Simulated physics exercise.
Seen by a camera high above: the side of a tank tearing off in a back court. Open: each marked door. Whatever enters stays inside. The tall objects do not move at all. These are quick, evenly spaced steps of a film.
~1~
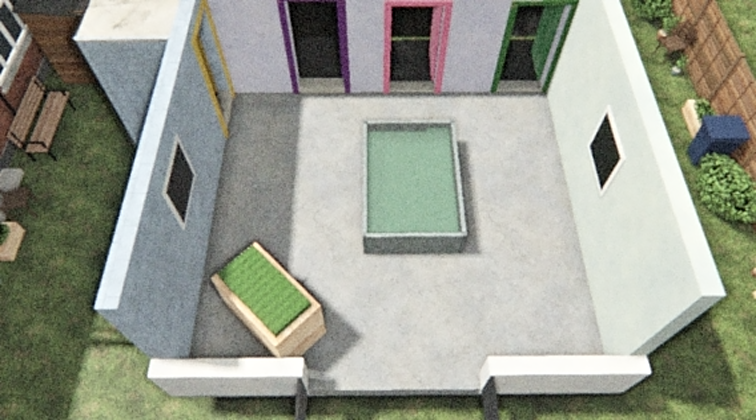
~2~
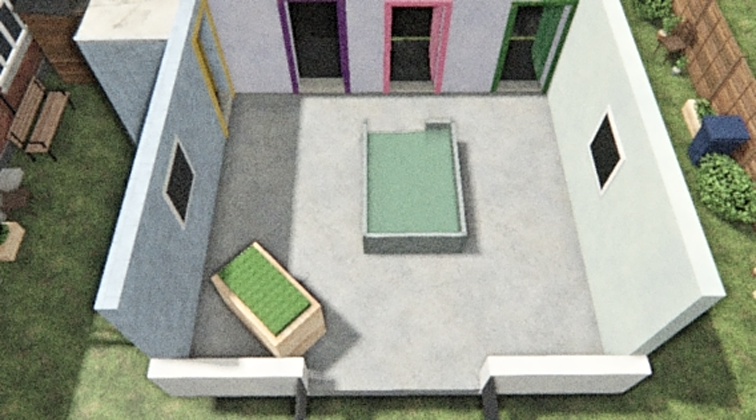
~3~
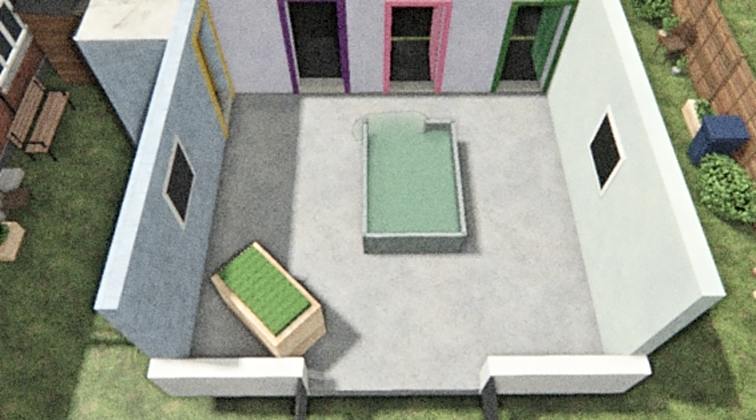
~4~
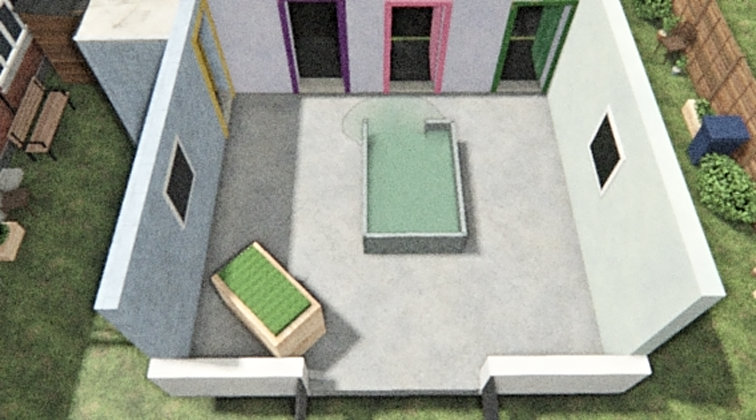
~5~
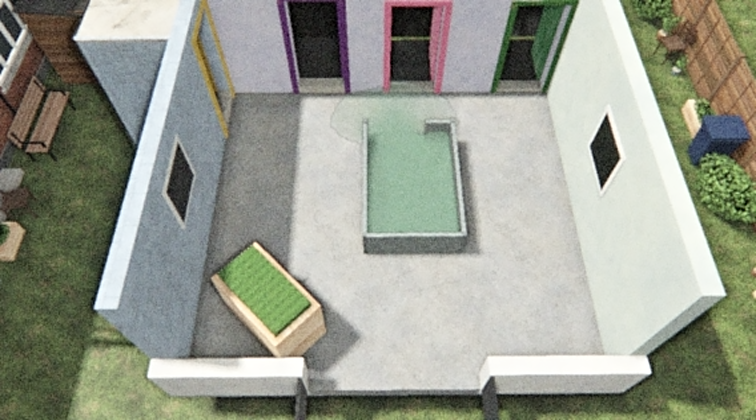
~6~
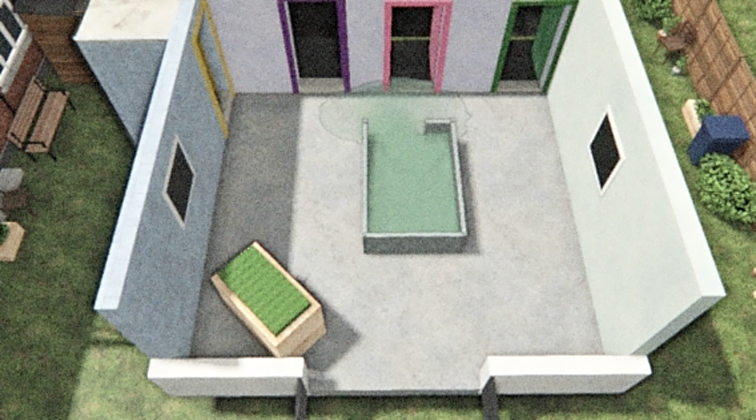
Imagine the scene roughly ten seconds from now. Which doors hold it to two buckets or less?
Yellow door: Yes, pink door: No, purple door: Yes, green door: Yes.
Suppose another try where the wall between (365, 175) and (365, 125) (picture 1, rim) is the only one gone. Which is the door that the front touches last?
Latest of all is the green one.
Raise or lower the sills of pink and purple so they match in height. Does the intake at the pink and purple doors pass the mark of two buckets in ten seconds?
Pink: Exceeds the limit; purple: Exceeds the limit.
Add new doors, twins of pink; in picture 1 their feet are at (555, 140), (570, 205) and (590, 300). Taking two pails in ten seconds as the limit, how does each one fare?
In order: Falls short, falls short, falls short.
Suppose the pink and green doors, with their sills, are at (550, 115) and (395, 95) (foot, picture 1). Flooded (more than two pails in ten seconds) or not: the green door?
As far as I can tell, the green door comes in higher.
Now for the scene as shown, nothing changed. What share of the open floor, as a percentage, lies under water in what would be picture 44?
My best guess is some 65 %.
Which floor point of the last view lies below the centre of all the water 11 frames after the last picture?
That comes out near (387, 159).
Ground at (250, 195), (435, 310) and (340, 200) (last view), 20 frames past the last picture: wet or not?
First swamped, then spared, then spared.
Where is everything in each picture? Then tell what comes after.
The first frame shows the tank at (411, 177) is whole and still.
In the second frame, the front is at a hidden place, out from the gap on the tank's far side.
In the third frame, water pours out on the tank's far side and has run to (358, 126).
In the fourth frame, water pours out on the tank's far side and has run to (407, 97).
In the fifth frame, water pours out on the tank's far side and has run to (434, 92).
In the sixth frame, the front is at (335, 93), out from the gap on the tank's far side.
A moment on, water covers 10 % of the floor; the yellow door not reached, the pink door far over two buckets in, the purple door wet at the sill, nothing in, the green door not reached.
Next, water covers 20 % of the floor; the yellow door wet at the sill, nothing in, the pink door far over two buckets in, the purple door under two buckets in, the green door wet at the sill, nothing in.
Then, water covers 30 % of the floor; the yellow door wet at the sill, nothing in, the pink door far over two buckets in, the purple door under two buckets in, the green door wet at the sill, nothing in.
Later, water covers 65 % of the floor; the yellow door wet at the sill, nothing in, the pink door far over two buckets in, the purple door under two buckets in, the green door under two buckets in.
In the end, water covers 90 % of the floor; the yellow door wet at the sill, nothing in, the pink door far over two buckets in, the purple door under two buckets in, the green door under two buckets in.
